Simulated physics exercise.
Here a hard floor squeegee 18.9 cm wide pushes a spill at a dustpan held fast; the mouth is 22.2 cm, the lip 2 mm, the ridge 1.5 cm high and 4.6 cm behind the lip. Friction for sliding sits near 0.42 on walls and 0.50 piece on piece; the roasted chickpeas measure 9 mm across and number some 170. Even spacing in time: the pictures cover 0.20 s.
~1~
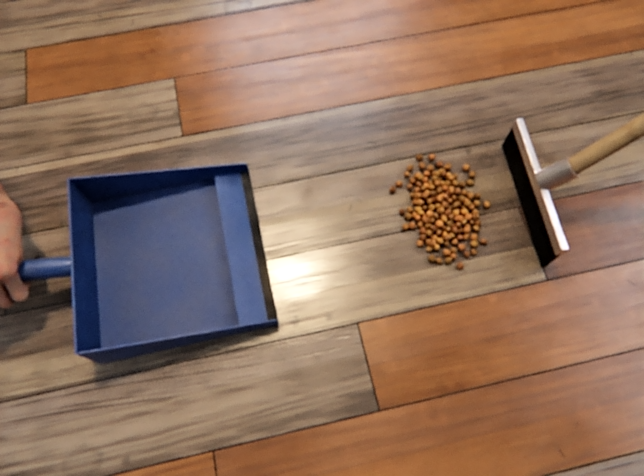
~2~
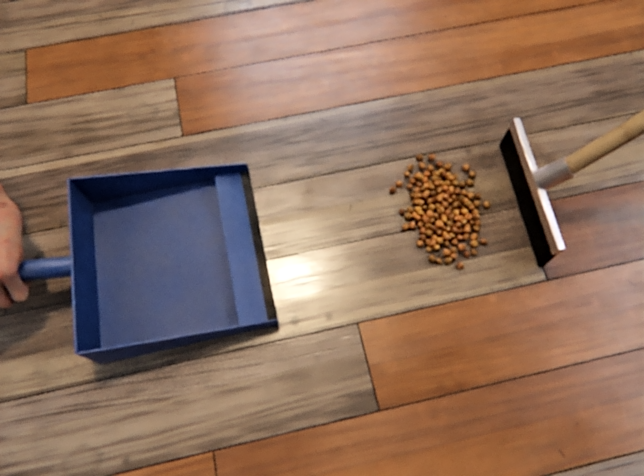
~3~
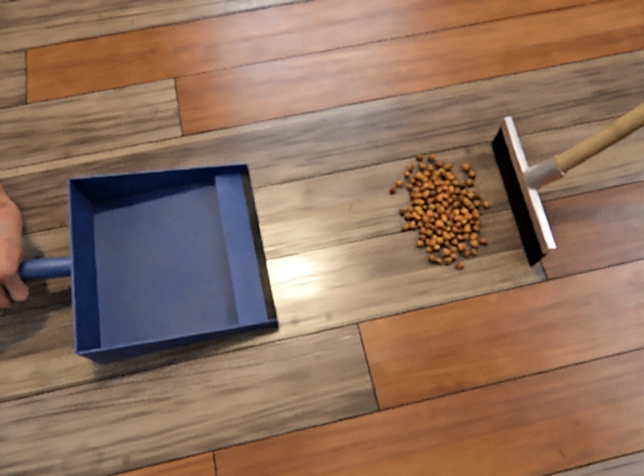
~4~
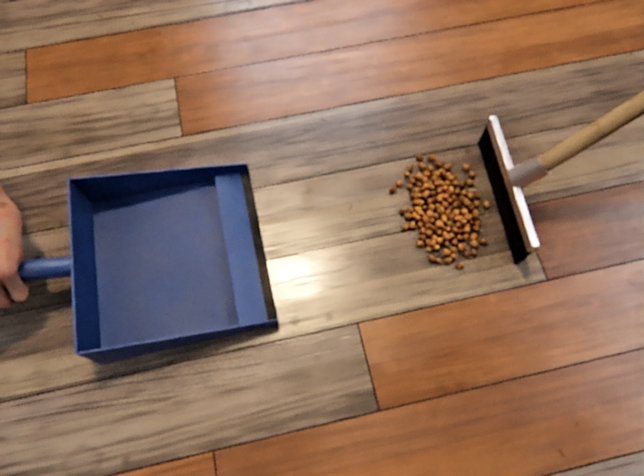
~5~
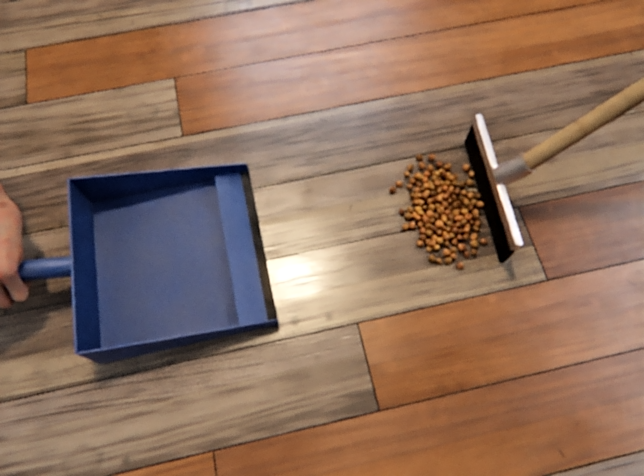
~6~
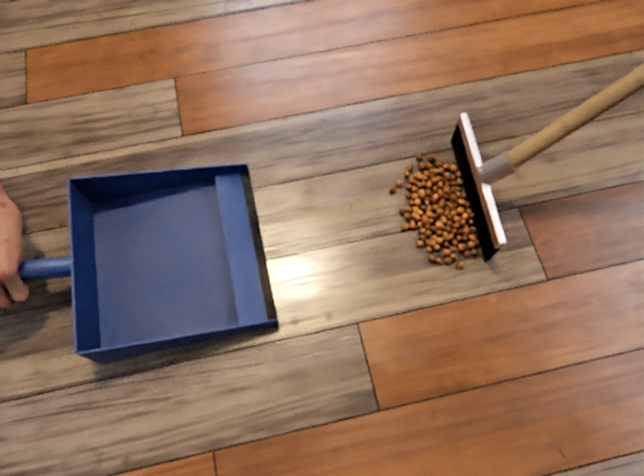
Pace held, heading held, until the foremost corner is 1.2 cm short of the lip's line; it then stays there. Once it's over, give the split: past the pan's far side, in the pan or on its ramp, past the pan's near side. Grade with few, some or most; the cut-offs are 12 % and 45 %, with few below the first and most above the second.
Far side: Some; pan: Some; near side: Few.
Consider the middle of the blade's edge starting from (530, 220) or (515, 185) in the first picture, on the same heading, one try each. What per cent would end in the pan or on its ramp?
About 40 and 25 per cent.
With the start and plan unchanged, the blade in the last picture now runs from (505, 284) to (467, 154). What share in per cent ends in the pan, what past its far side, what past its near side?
Pan 10, far 0, near 20.
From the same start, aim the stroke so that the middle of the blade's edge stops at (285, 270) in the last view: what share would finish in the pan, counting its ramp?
Close to 35 in a hundred.
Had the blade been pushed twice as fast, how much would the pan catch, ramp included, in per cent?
It would be around 35 percent.
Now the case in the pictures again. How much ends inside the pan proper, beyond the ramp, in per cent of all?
Estimate: Close to 5 per cent of the total.
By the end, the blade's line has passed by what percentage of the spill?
I'd put it near 20 in a hundred.
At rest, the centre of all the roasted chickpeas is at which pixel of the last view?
(249, 201) or so.
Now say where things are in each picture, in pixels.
The first picture shows blade from (560, 250) to (517, 126), moved 0.0 cm, 0 of the pieces shifted so far; middle of the pieces at (445, 205); pan at (166, 264).
The second picture shows blade from (557, 250) to (514, 126), moved 0.4 cm, 0 of the pieces shifted so far; middle of the pieces at (445, 205).
The third picture shows blade from (547, 249) to (506, 125), moved 1.5 cm, 0 of the pieces shifted so far; middle of the pieces at (445, 205).
The fourth picture shows blade from (531, 247) to (491, 123), moved 3.4 cm, 0 of the pieces shifted so far; middle of the pieces at (445, 205).
The fifth picture shows blade from (515, 246) to (477, 122), moved 5.4 cm, 2 of the pieces shifted so far; middle of the pieces at (441, 211).
The sixth picture shows blade from (499, 244) to (462, 121), moved 7.3 cm, 66 of the pieces shifted so far; middle of the pieces at (436, 208); pan at (166, 264).
Then, 0.27 s after the last picture, middle of the blade 16 cm from the lip; 0 % over the lip, far side 5 %, near side 0 %.
Then, 0.46 s after the last picture, middle of the blade 7 cm from the lip; 0 % over the lip, far side 20 %, near side 0 %.
Then, 0.76 s after the last picture, middle of the blade 2 cm from the lip; 30 % over the lip, far side 25 %, near side 0 %.
In the end, far side 25 %, pan 30 %, near side 0 %, in front of the lip or behind the blade 45 %.
